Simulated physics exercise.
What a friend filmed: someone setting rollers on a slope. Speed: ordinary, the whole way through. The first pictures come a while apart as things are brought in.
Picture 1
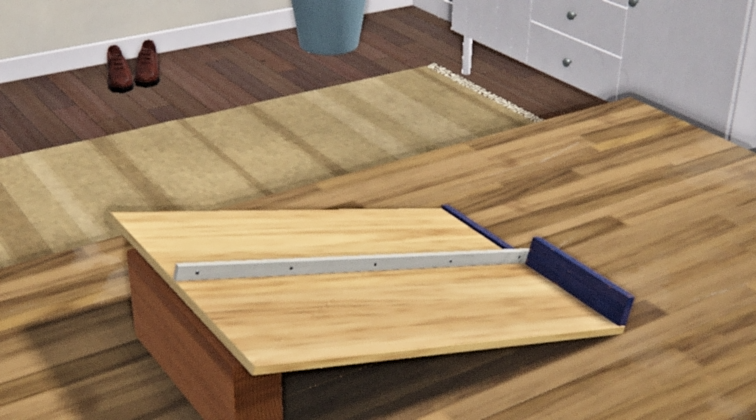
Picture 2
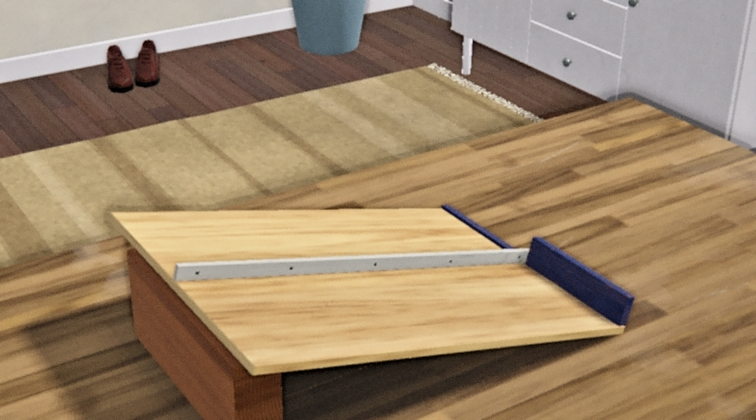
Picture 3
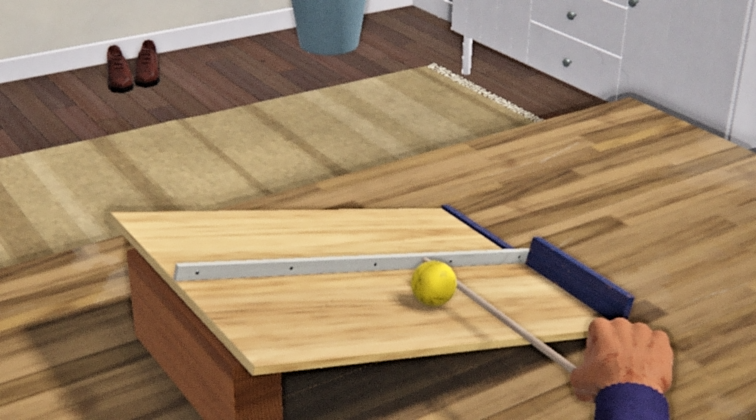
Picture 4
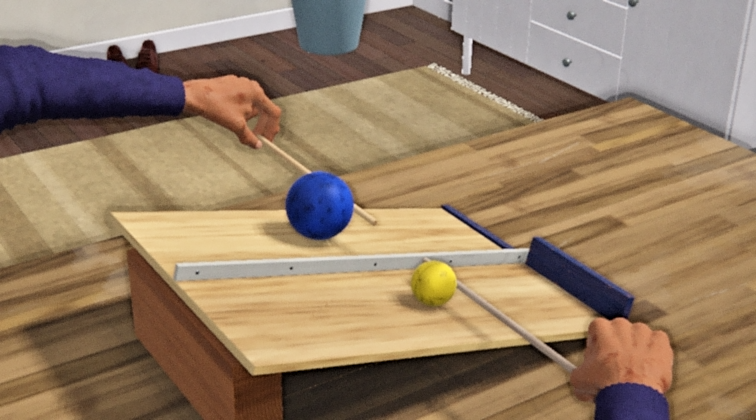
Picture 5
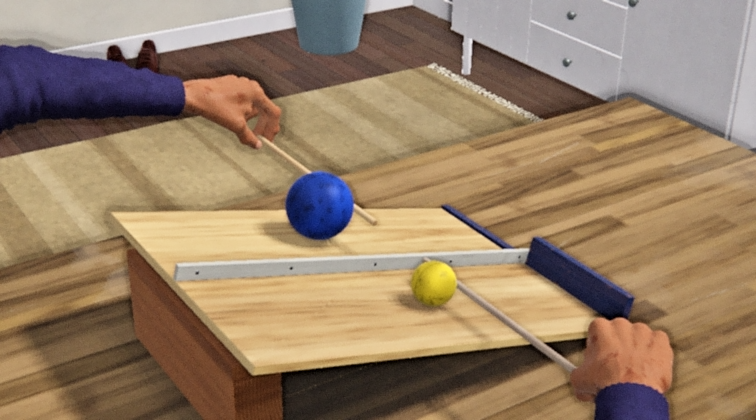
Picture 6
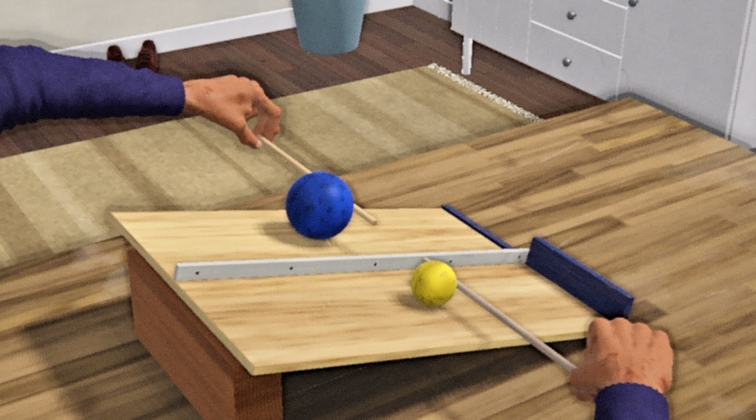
On a sloping board in a room with a rug, a hand set a yellow ball behind a stick, then another hand held a bigger blue ball with a second stick, and both balls stayed still.
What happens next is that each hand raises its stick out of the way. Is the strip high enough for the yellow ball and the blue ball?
Yellow ball: Halted; blue ball: Off.
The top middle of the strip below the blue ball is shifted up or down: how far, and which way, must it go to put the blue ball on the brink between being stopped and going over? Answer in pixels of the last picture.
Roughly 12 pixels upward.
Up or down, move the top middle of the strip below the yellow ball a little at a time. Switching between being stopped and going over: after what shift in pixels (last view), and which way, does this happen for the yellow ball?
20 pixels down.
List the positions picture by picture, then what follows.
In the first frame, board (375, 259).
In the second frame, board (375, 259).
In the third frame, yellow ball (434, 284); board (375, 259).
In the fourth frame, held back by the sticks; blue ball (320, 206); board (375, 259).
In the fifth frame, held back by the sticks; yellow ball (434, 284); board (375, 259).
In the sixth frame, held back by the sticks; yellow ball (434, 284); blue ball (320, 206); board (375, 259).
Then, 0.68 s past the last view, yellow ball rolling on the board near (557, 277); blue ball off the board near (507, 198).
Finally, the yellow ball gets caught, near (561, 276); the blue ball runs past the strip.
